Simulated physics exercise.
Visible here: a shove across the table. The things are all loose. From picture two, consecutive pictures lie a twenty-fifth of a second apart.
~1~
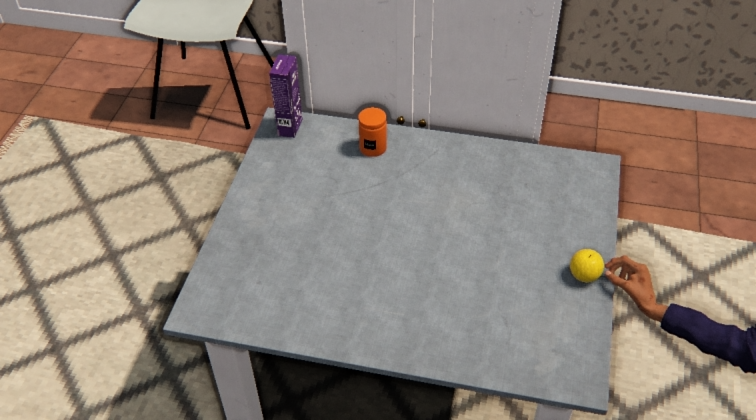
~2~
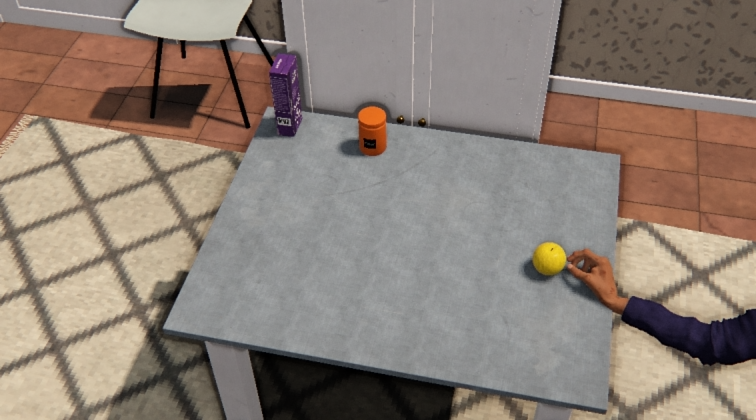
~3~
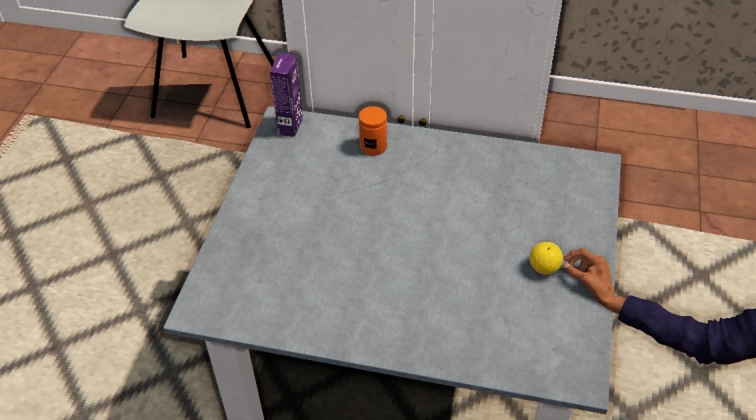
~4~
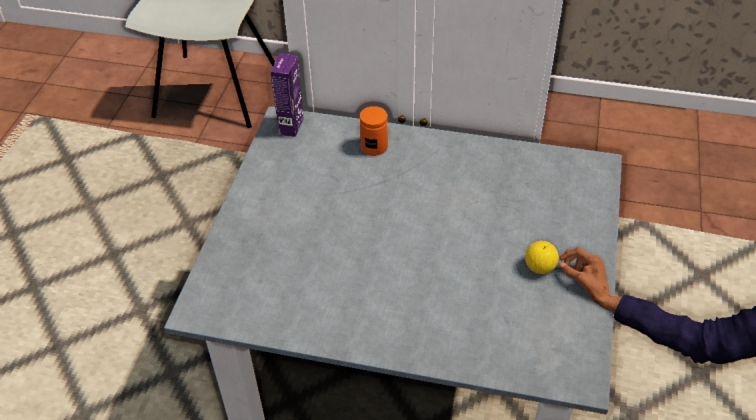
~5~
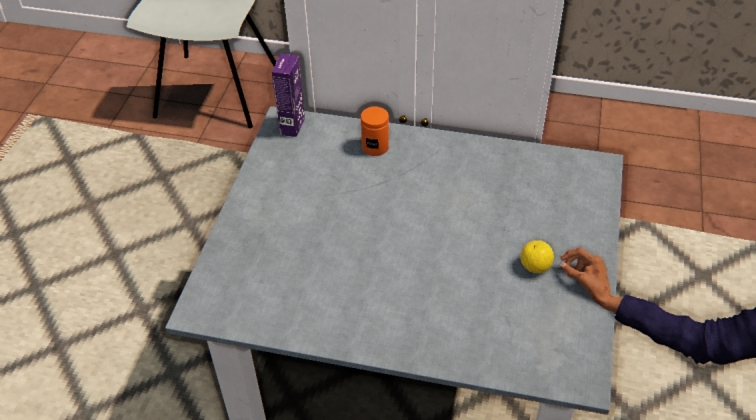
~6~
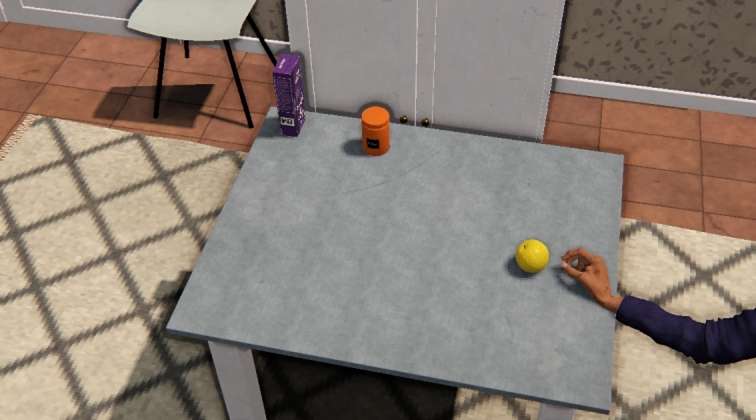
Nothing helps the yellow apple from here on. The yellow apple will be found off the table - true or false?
False, it remains on the table.
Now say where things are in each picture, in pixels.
Under the hand; yellow apple (587, 266), in the first picture.
Under the hand; yellow apple (549, 259), in the second picture.
Under the hand; yellow apple (546, 258), in the third picture.
Yellow apple (542, 258), in the fourth picture.
Yellow apple (537, 257), in the fifth picture.
Yellow apple (532, 256) shifted a little, in the sixth picture.
Then, 0.20 s on from there, yellow apple shifted about its own width near (508, 252).
Then, 0.50 s on from there, yellow apple shifted well along near (481, 248).
In the end, moved from the start, yellow apple. At the end, from the last picture's camera, yellow apple near (460, 245).
